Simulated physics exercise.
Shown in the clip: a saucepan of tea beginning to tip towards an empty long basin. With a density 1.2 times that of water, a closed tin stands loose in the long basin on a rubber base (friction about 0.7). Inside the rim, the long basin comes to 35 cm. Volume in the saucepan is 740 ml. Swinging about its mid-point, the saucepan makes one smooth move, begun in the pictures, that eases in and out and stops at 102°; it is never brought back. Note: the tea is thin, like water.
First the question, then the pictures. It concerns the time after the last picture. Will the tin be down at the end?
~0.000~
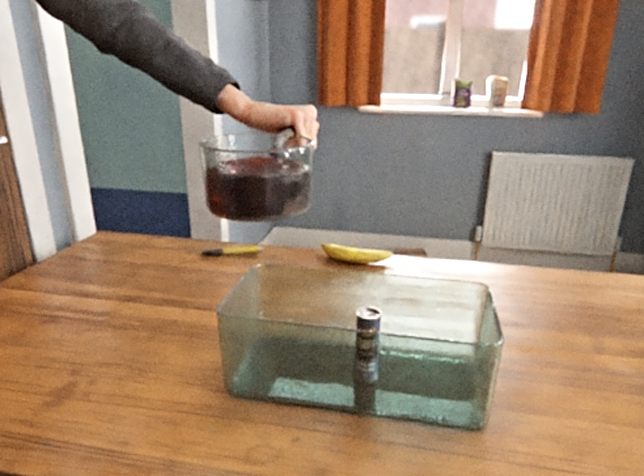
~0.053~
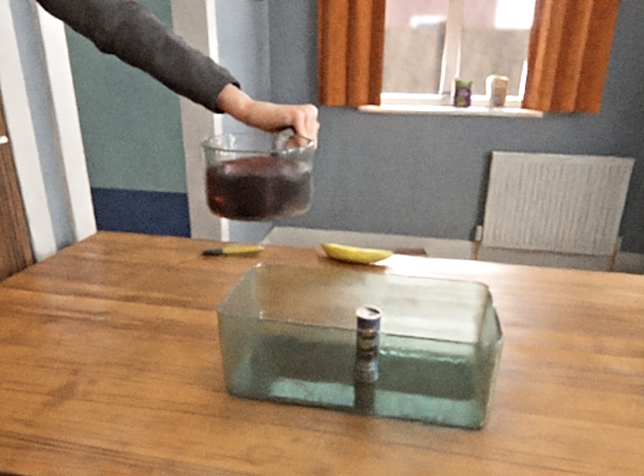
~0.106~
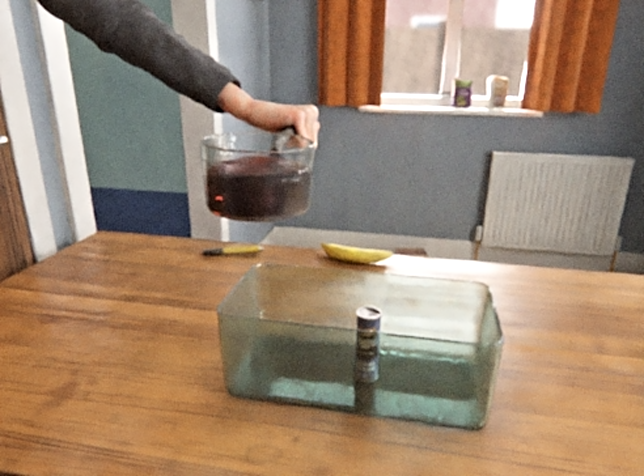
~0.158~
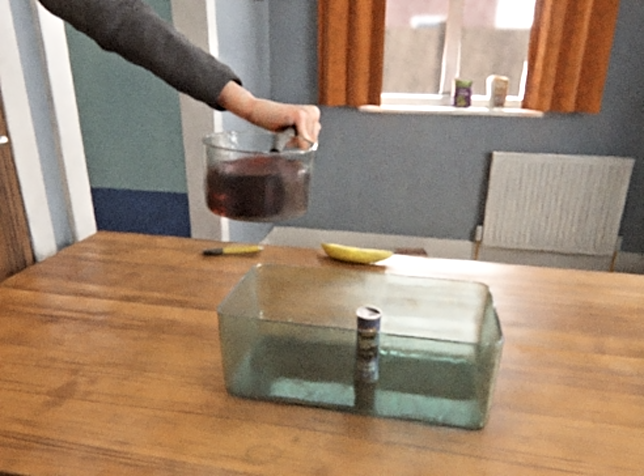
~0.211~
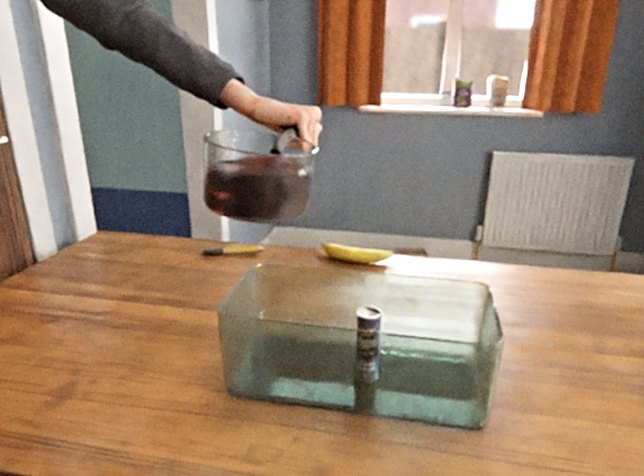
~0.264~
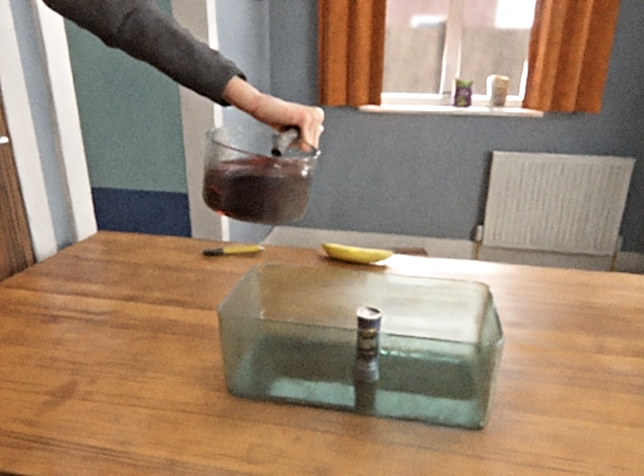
No, it is going to cope.
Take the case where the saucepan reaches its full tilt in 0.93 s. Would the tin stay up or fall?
It stays steady, then.
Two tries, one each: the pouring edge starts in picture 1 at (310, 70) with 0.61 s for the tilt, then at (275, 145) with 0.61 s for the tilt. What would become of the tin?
Trial 1 - tin stays standing; trial 2 - tin stays standing.
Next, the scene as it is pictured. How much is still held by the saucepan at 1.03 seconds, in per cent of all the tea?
Roughly 22 percent remains.
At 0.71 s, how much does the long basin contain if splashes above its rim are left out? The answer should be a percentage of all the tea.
1 %, give or take.
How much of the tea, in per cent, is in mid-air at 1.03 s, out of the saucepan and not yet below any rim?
It comes to some 18 percent of the total.
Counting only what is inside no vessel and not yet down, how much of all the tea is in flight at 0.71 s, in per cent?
Near 20 per cent at that moment.
After 0.71 s the tilt is 62° and 79 per cent is still to pour; the tin stands where it began.
After 1.03 s the tilt is 95° and 22 per cent is still to pour; the tin stands where it began.
After 1.37 s the tilt is 102° and 2 per cent is still to pour; the tin stands where it began.
After 1.74 s the tilt is 102° and 0 per cent is still to pour; the tin stands where it began.
In the end the tin stands where it began.
